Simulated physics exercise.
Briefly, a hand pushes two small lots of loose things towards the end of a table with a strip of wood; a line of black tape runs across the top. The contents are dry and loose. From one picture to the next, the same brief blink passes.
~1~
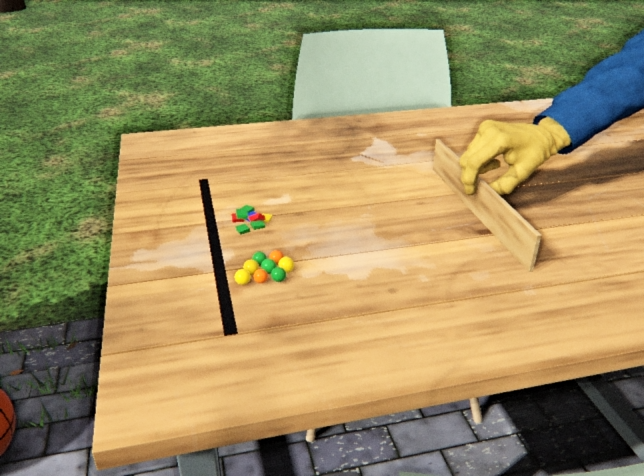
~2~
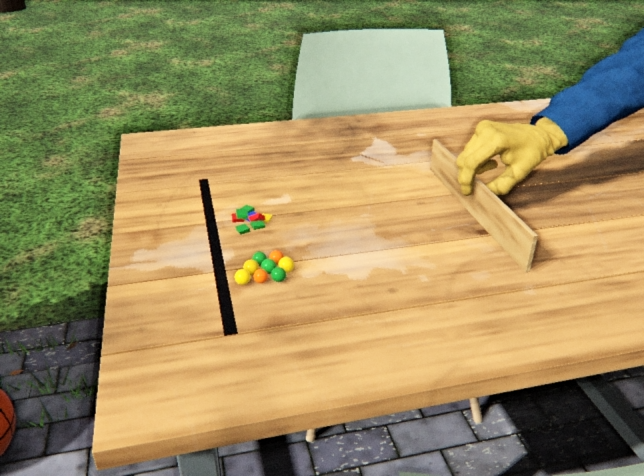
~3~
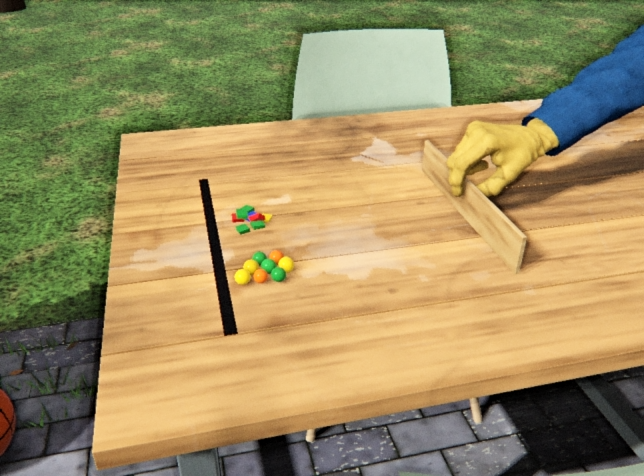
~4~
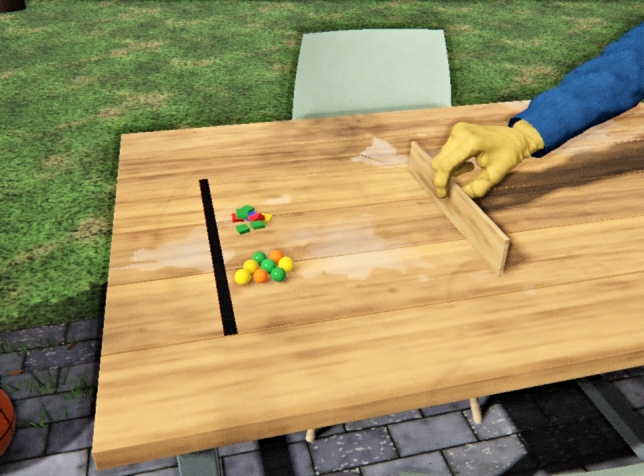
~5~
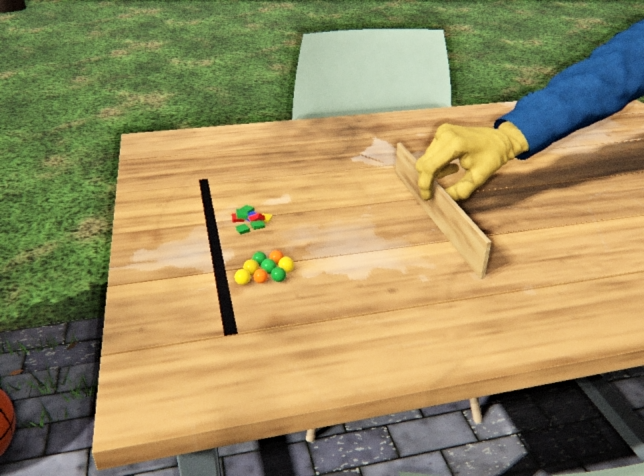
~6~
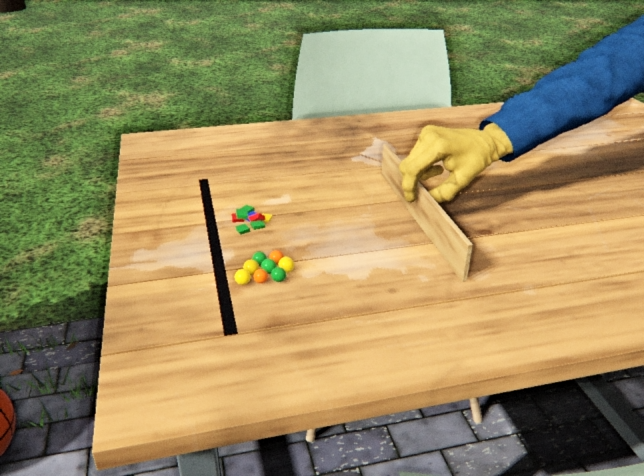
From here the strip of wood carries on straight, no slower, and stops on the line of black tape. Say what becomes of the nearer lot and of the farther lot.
In the end the nearer lot ends up partly off, the farther lot ends up fully on.
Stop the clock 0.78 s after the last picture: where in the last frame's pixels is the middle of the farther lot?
In the last picture's pixels, the middle is roughly at (188, 225).
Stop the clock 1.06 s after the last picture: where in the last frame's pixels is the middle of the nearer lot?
I'd put the middle of it near (106, 285).
Then, 0.38 s after the last picture, strip of wood still moving, near (312, 199); nearer lot all on the table, its front near (243, 277); farther lot all on the table, its front near (238, 218).
Then, 0.78 s after the last picture, strip of wood stopped at the black tape; nearer lot all on the table, its front near (170, 266); farther lot all on the table, its front near (172, 220).
Then, 1.06 s after the last picture, strip of wood stopped at the black tape; nearer lot all on the table, its front near (98, 275); farther lot all on the table, its front near (171, 220).
At rest, strip of wood stopped at the black tape; nearer lot all over the edge; farther lot all on the table, its front near (171, 220).
